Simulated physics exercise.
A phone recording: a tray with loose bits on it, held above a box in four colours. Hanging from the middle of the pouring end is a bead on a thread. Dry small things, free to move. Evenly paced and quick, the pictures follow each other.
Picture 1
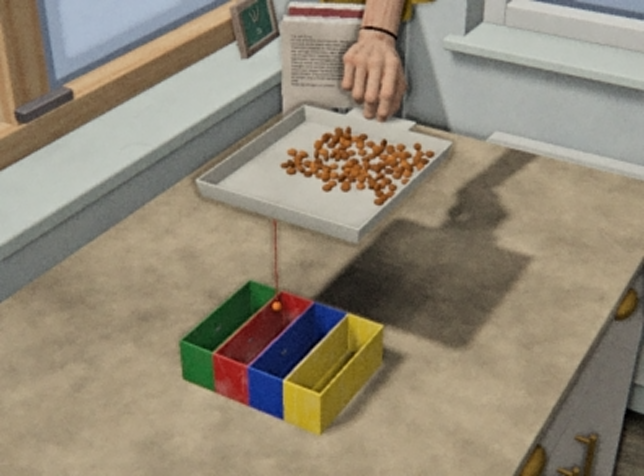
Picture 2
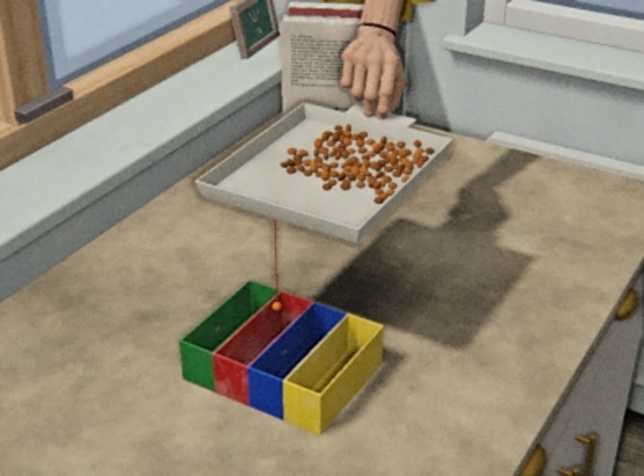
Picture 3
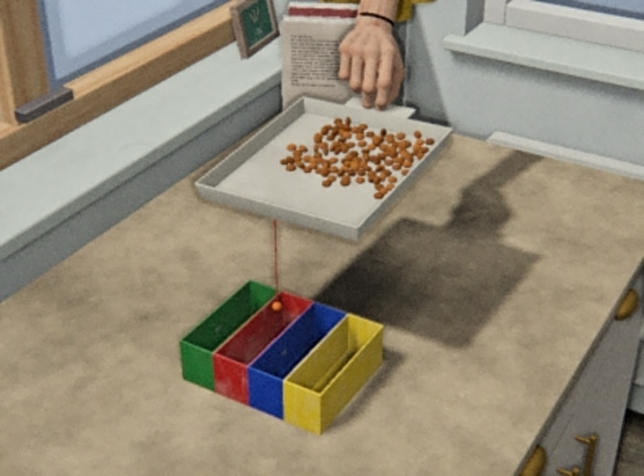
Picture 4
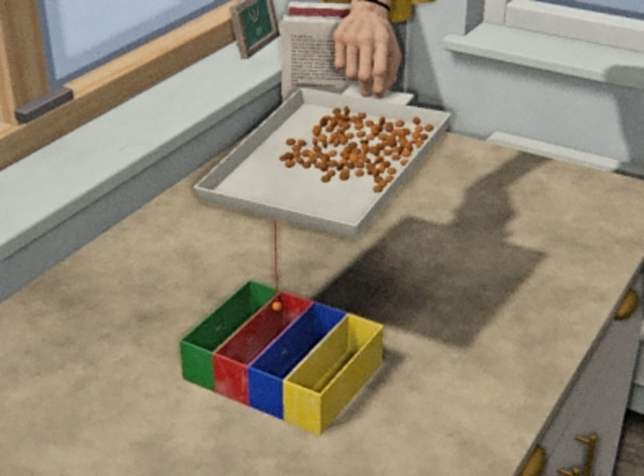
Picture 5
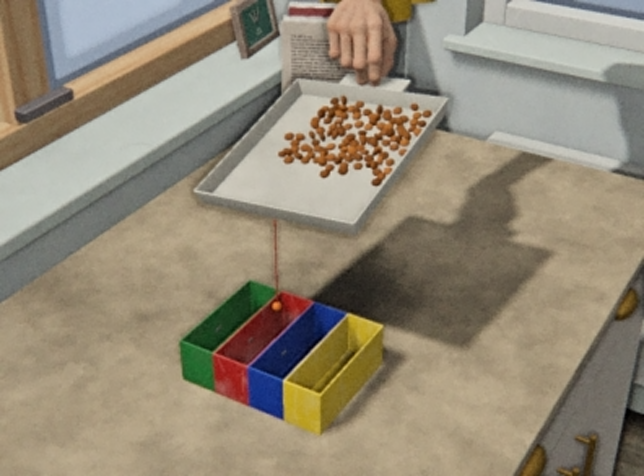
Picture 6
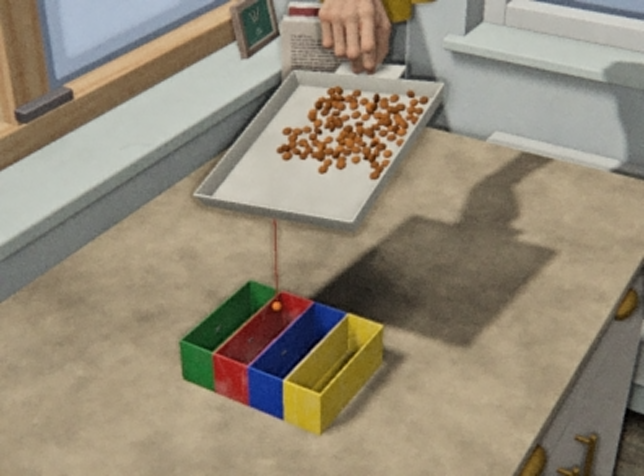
To begin with, a hand holds a pale tray of small brown bits almost still above a box with green, red, blue and yellow cells, a bead hanging on a thread. Then the hand gradually raises the far end, tilting the tray toward its front left corner, while the bits stay bunched.
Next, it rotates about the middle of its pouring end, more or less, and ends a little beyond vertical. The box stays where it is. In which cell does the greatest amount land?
In the green cell.
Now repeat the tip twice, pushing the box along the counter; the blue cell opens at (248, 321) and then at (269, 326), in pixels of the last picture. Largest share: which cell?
The first placing favours the cell in red, while the second favours the green cell.
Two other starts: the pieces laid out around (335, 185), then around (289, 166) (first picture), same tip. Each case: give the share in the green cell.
First case: Close to 40 %; second case: Close to 30 %.
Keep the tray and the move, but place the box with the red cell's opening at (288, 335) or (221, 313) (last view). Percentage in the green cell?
The first gives 10 %, the second 50 %.
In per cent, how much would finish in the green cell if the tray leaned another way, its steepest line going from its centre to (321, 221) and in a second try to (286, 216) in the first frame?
First case around 0 per cent, second case 10 per cent.
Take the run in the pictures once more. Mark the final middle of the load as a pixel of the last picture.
Last view, centre at rest - approx. (204, 340).
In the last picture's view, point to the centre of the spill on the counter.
I'd say near (192, 333), give or take.
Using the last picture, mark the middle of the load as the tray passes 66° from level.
I'd put the middle of the pieces at roughly (235, 204).
Soon after the last picture, tray tipped steeply; most on the tray; a small part falling or outside the box.
A little later, tray tipped past a quarter turn; about a quarter on the tray; about a quarter in the green cell; a stray few in the red cell; about half falling or outside the box.
Later still, tray tipped past a quarter turn; about a third in the green cell; a stray few in the red cell; about two thirds falling or outside the box.
At rest, tray tipped past a quarter turn; about a third in the green cell; a stray few in the red cell; none in the yellow cell; none in the blue cell; about two thirds outside the box.
